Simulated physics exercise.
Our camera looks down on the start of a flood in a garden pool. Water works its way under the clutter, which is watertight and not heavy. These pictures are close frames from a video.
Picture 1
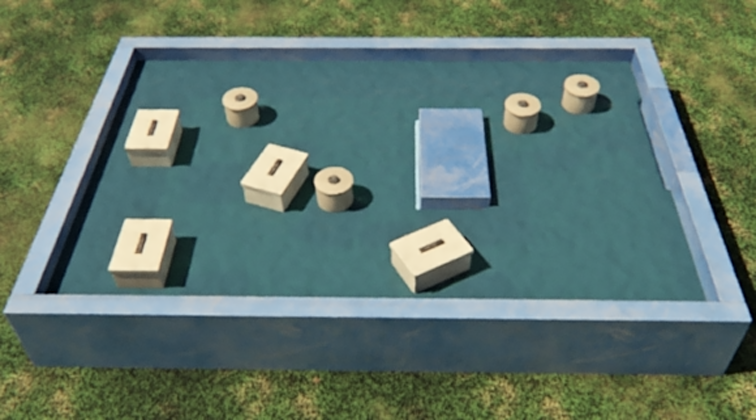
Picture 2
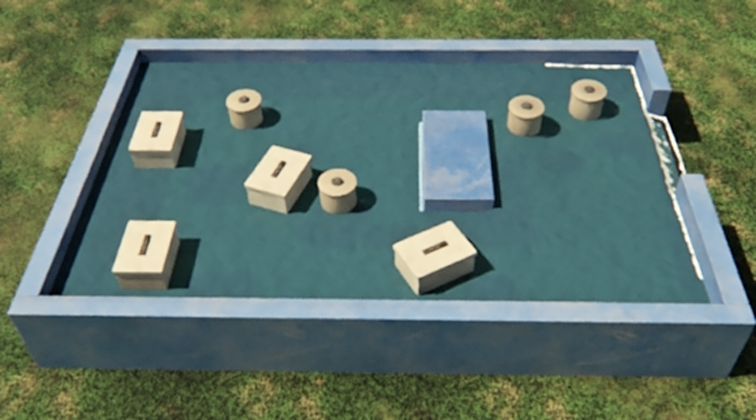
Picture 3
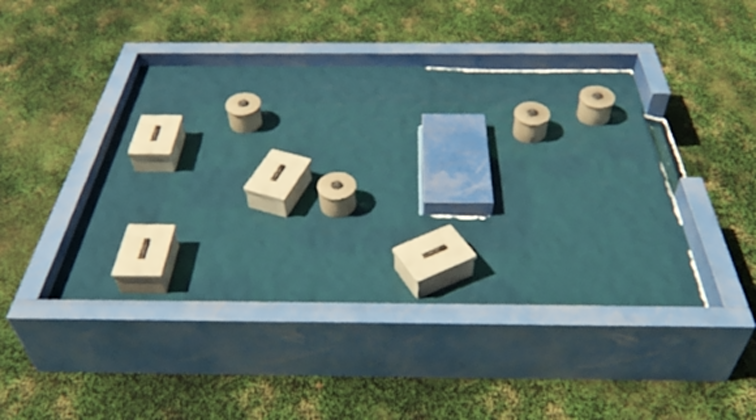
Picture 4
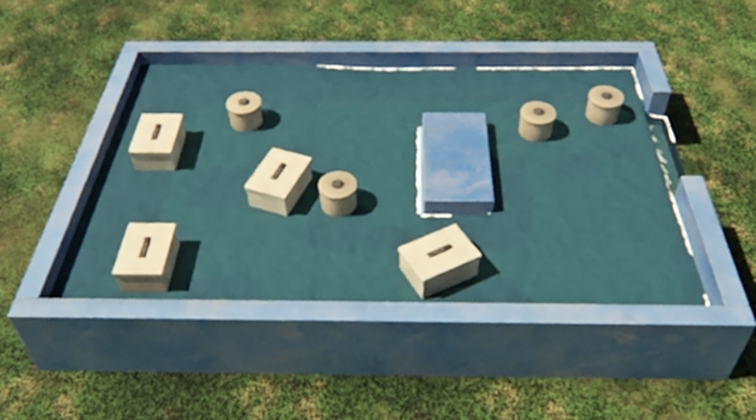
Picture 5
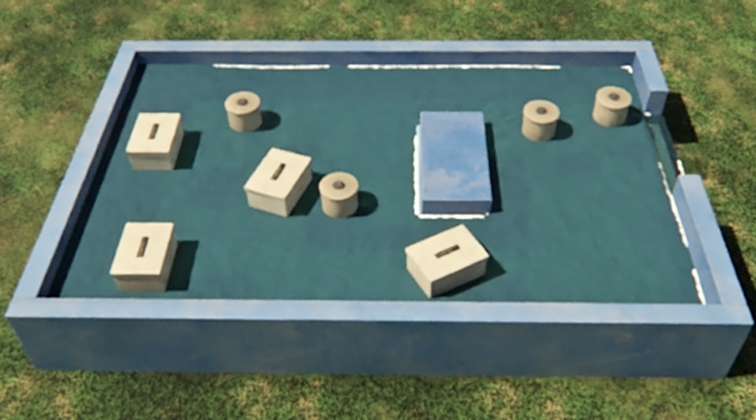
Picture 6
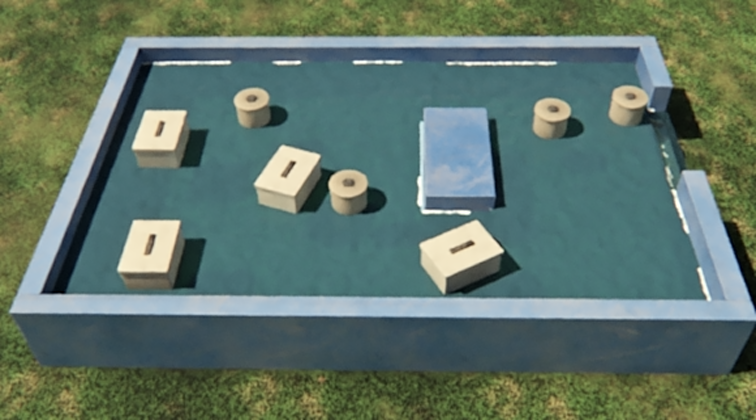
At the start, round tubs and pale boxes sit around a blue block in a walled garden pool. A gap opens in the right wall, and white foam lines appear and spread leftward along the far wall. The two right-hand tubs drift slightly right, then the nearest box shifts a little rightward.
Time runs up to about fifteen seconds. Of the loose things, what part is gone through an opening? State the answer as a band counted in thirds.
Answer: Not even a third.
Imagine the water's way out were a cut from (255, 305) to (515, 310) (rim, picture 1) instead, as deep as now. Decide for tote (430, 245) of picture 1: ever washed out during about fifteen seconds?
My call: Out.
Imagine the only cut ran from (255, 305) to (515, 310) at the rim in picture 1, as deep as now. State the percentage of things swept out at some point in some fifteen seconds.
It comes to some 20 per cent of the lot.
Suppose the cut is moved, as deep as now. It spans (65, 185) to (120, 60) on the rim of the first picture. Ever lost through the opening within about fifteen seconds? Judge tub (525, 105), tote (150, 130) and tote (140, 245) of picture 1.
Result, in listed order: Retained / exited / exited.
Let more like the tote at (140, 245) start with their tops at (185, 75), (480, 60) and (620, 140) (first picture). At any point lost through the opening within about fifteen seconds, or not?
Copy by copy, in the order given: Not carried off, swept away, swept away.
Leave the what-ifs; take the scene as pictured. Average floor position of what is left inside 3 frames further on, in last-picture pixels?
Mean position: About (336, 224).
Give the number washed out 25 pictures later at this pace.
1.
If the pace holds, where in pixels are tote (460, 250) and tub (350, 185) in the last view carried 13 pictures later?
My guess is close to (556, 245), then close to (379, 199).
A moment on, 1 of 8 are out; 7 afloat.
Next, 1 of 8 are out; 7 afloat.
Later, 1 of 8 are out; 7 afloat.
In the end, 1 of 8 are out; 7 afloat.
